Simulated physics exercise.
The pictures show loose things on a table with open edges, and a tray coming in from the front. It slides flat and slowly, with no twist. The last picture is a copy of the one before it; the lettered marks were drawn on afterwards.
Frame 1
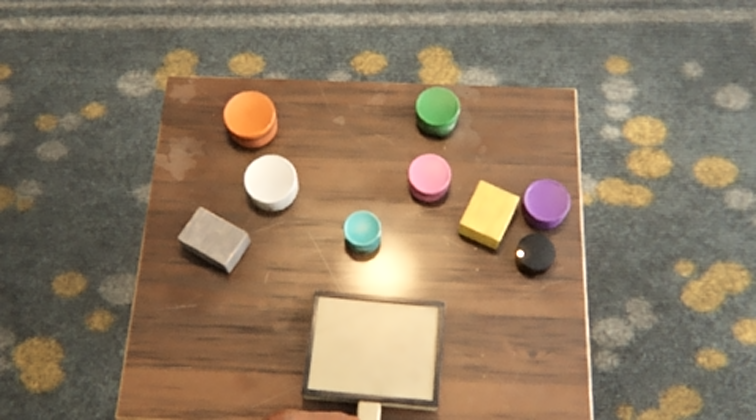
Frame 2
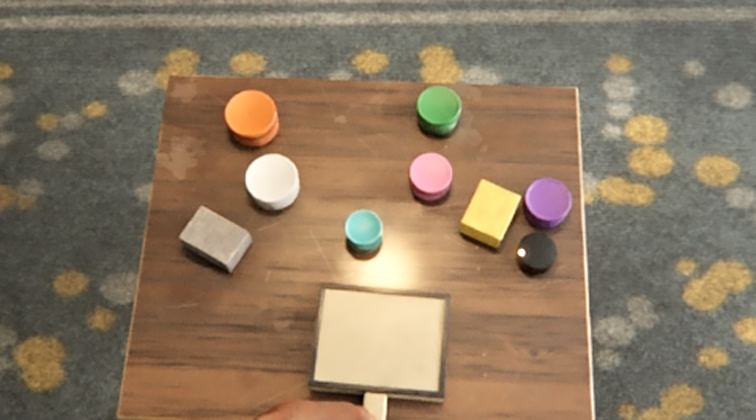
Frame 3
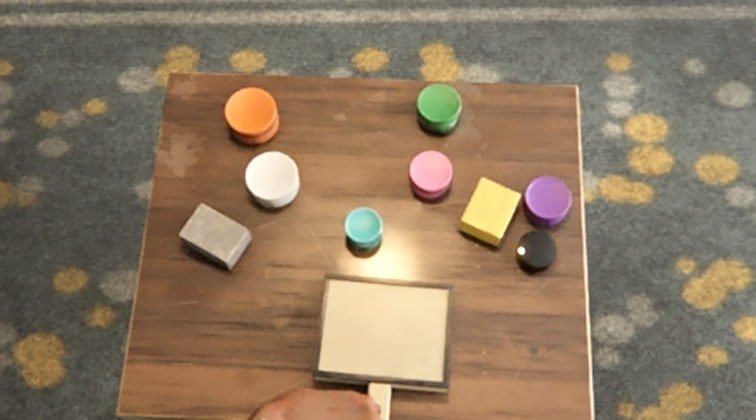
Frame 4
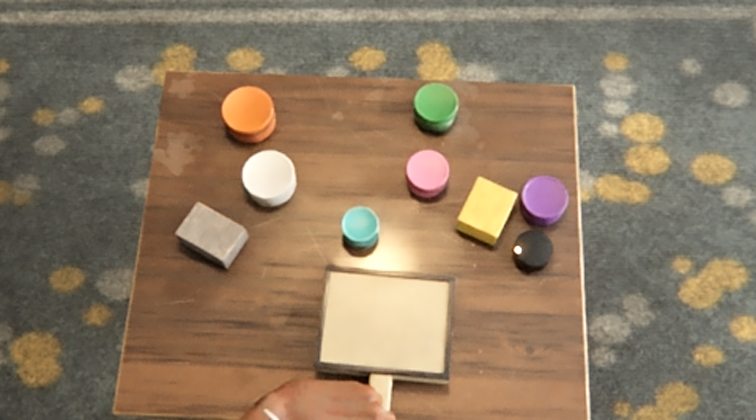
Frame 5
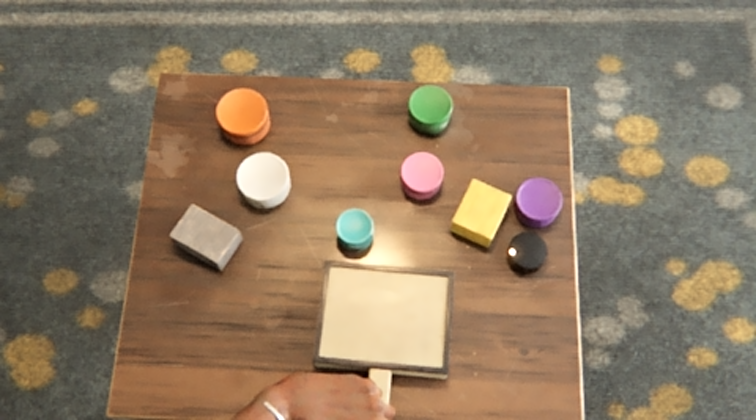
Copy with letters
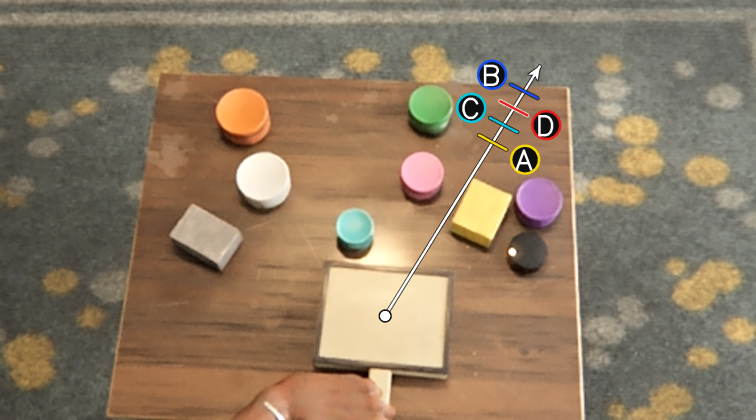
The video shows a wooden table holding colourful round tubs, a yellow block and a grey block, while a hand at the front edge slowly slides a flat, dark-rimmed tray a short way forward toward the small turquoise tub.
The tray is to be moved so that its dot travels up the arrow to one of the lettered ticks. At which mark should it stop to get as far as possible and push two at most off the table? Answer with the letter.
Mark A.
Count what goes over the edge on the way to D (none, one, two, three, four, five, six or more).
Four.
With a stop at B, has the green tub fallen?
Yes.
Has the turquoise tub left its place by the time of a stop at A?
By then, yes.
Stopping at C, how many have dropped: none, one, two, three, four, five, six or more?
Four.
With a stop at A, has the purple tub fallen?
Yes.
On the copy, A at (492, 142); B at (524, 91); C at (504, 125); D at (514, 108); the arrow from (385, 316) to (540, 67); the white dot at (385, 316).
On A. First, tray (426, 254); yellow block (487, 188); turquoise tub (367, 185).
Then, tray (463, 193); green tub (430, 91); purple tub (548, 200).
Finally, tray (491, 148); purple tub over the edge; green tub over the edge; two fallen.
By contrast, B drops four; C drops four; D drops four.
